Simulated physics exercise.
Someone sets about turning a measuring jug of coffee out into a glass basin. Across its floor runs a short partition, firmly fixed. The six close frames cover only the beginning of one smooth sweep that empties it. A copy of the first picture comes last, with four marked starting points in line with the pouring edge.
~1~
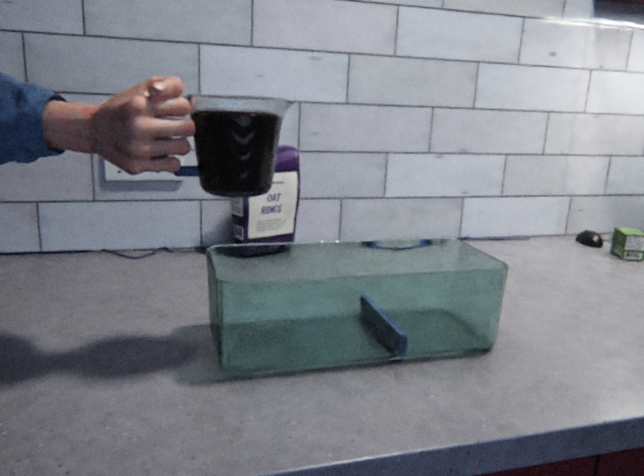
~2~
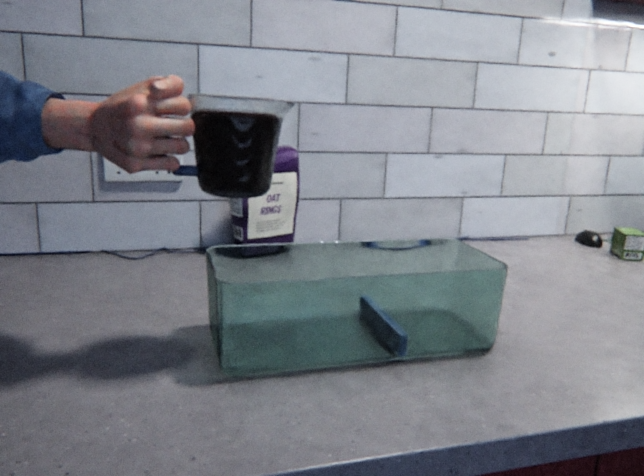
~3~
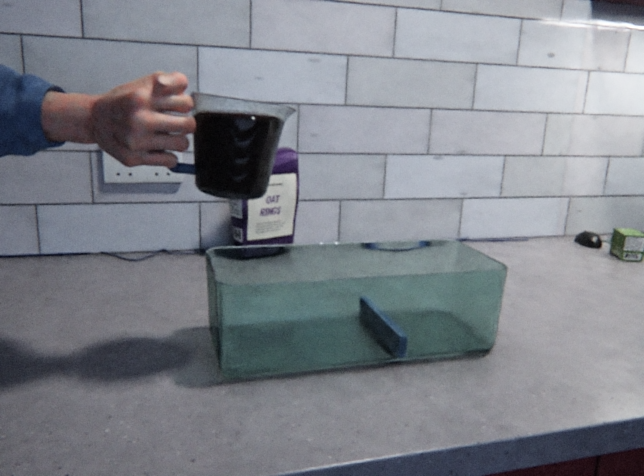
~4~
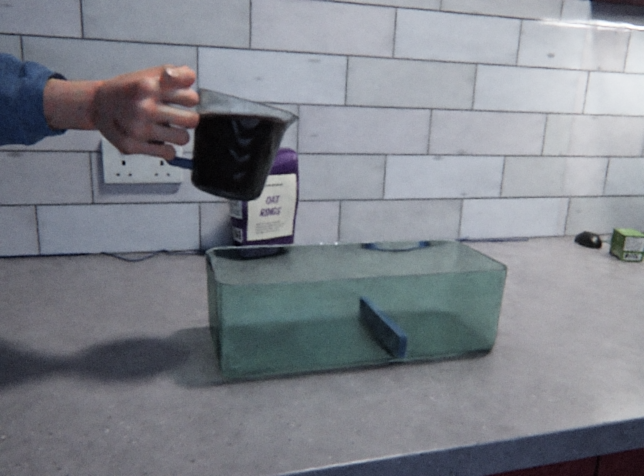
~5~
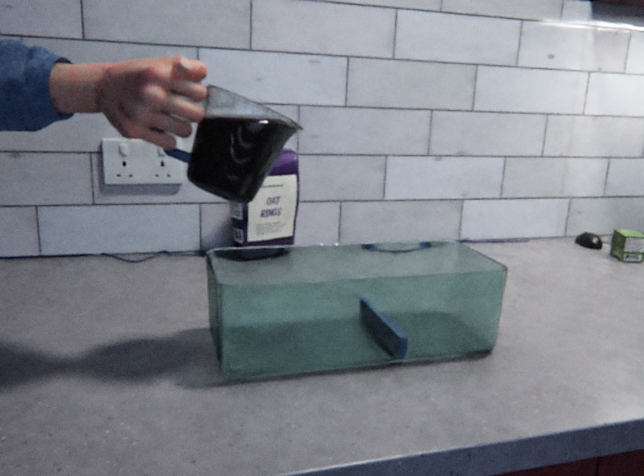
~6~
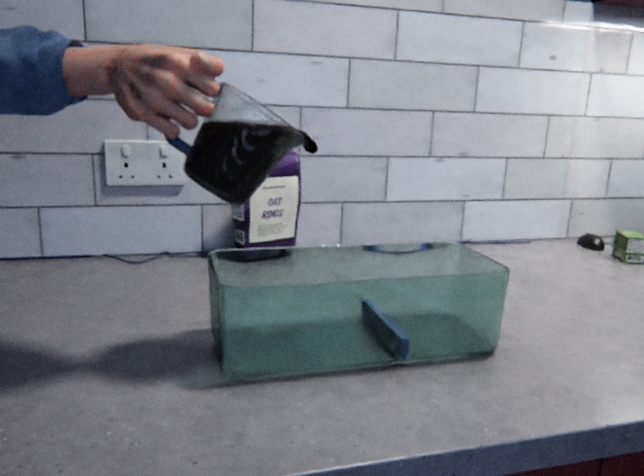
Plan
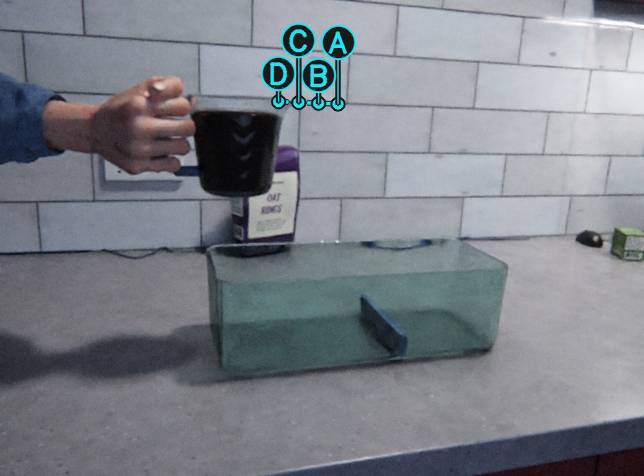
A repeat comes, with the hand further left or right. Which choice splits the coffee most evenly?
Use spot A.
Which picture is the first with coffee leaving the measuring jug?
In picture 6.
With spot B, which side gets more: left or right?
The left one.
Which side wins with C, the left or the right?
The left one.
On the marked copy, A at (338, 104); B at (318, 103); C at (298, 102); D at (278, 101).
Choosing A, about 56 % ends left of the wall and 43 % right of it.
Choosing B, about 87 % ends left of the wall and 10 % right of it; 3 % is lost outside.
Choosing C, about 87 % ends left of the wall and 11 % right of it.
Choosing D, about 86 % ends left of the wall and 12 % right of it.
